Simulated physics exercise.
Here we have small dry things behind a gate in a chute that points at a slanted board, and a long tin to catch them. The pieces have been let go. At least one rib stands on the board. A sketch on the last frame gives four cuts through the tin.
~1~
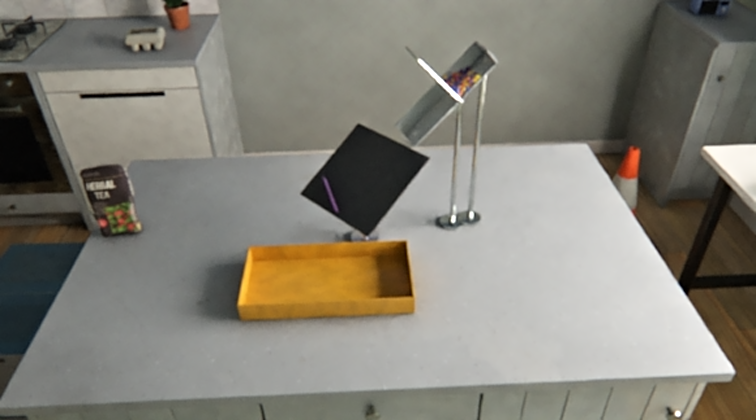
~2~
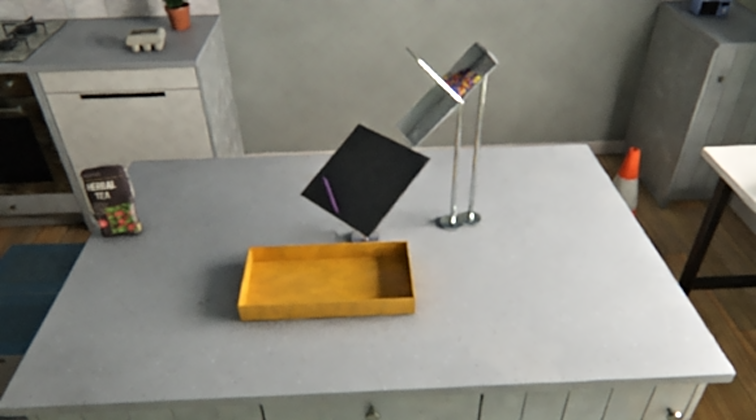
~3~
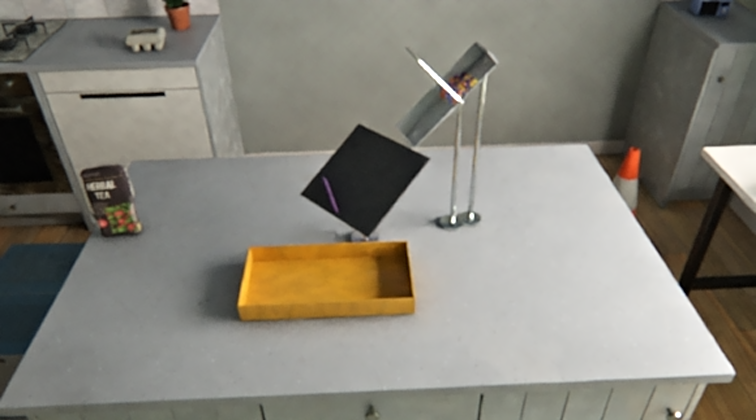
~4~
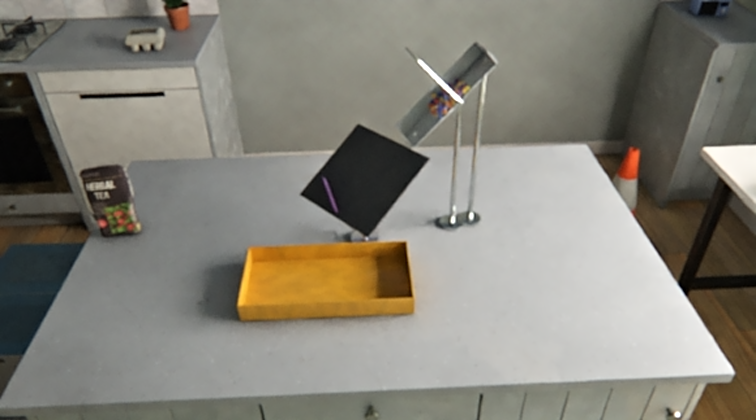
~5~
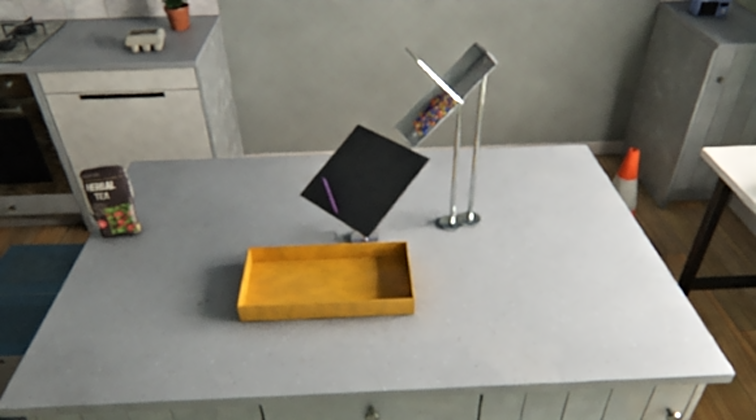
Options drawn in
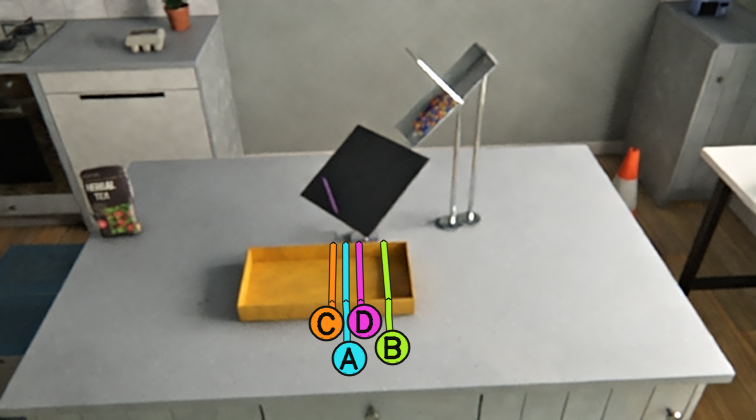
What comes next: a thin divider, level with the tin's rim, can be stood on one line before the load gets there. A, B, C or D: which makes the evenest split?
Take C.
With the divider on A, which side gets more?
Left.
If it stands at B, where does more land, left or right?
Left.
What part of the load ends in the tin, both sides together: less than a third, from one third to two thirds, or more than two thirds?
It is more than two thirds.
On the marked copy, line A crosses the front rim at (345, 302); line B crosses the front rim at (388, 300); line C crosses the front rim at (331, 302); line D crosses the front rim at (360, 301).
With A, of what is caught, all on the left of the divider, none on the right.
With B, of what is caught, all on the left of the divider, none on the right.
With C, of what is caught, about two thirds on the left of the divider, about a third on the right.
With D, of what is caught, all on the left of the divider, none on the right.
